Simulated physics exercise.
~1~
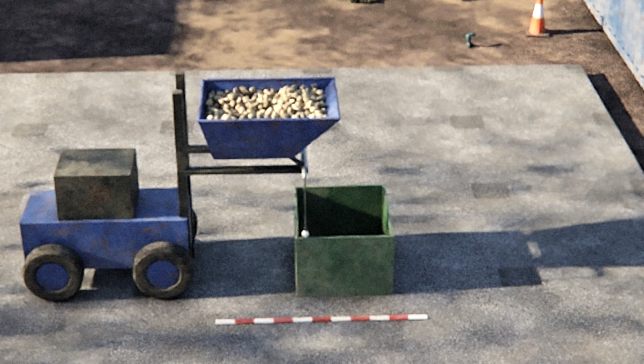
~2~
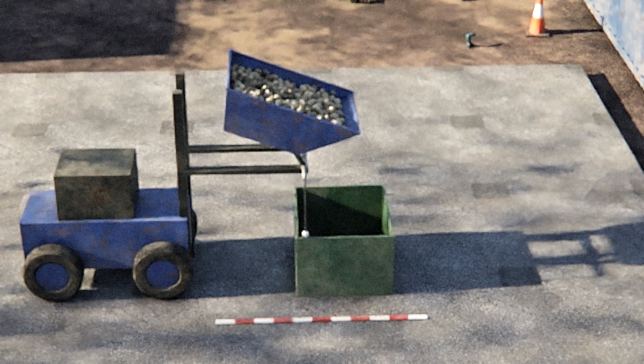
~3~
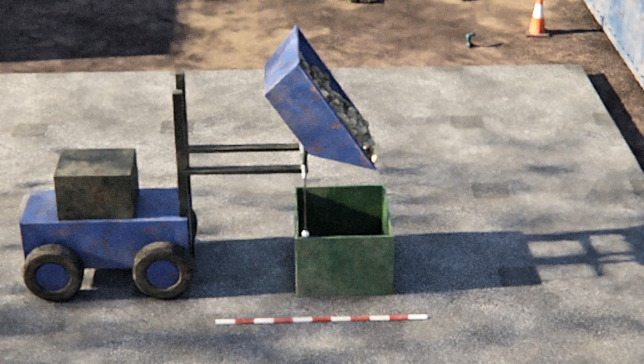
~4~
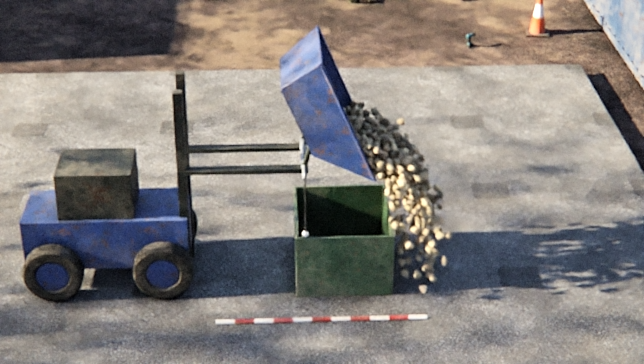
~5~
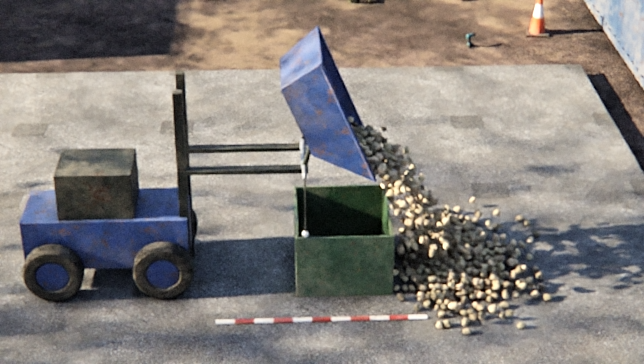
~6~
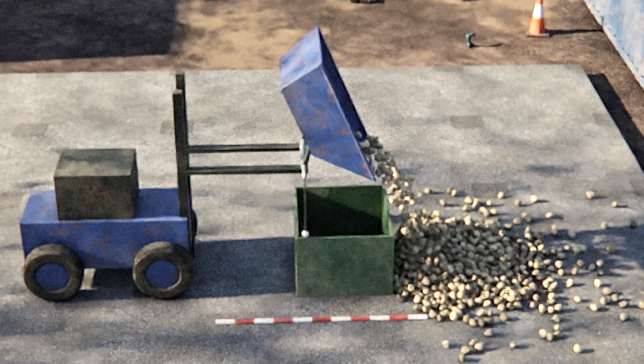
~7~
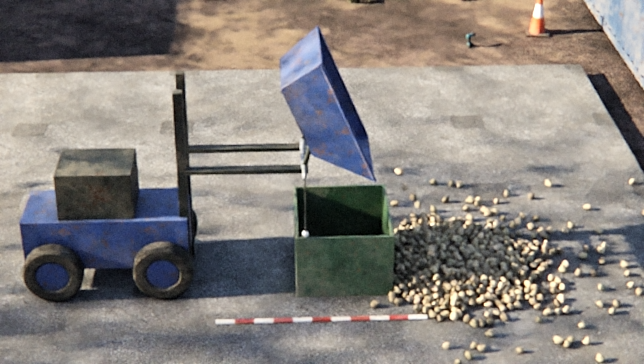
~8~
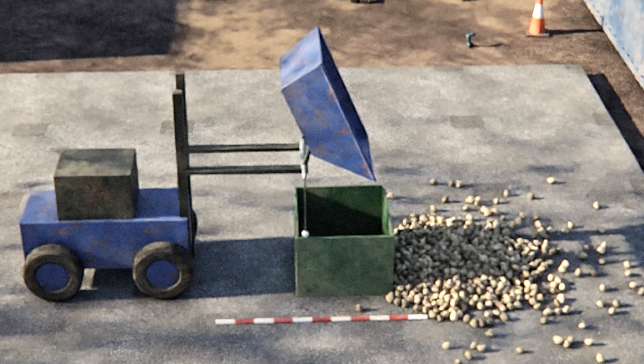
A forklift tips its blue skip, and the stones pour past the green bin onto the ground.
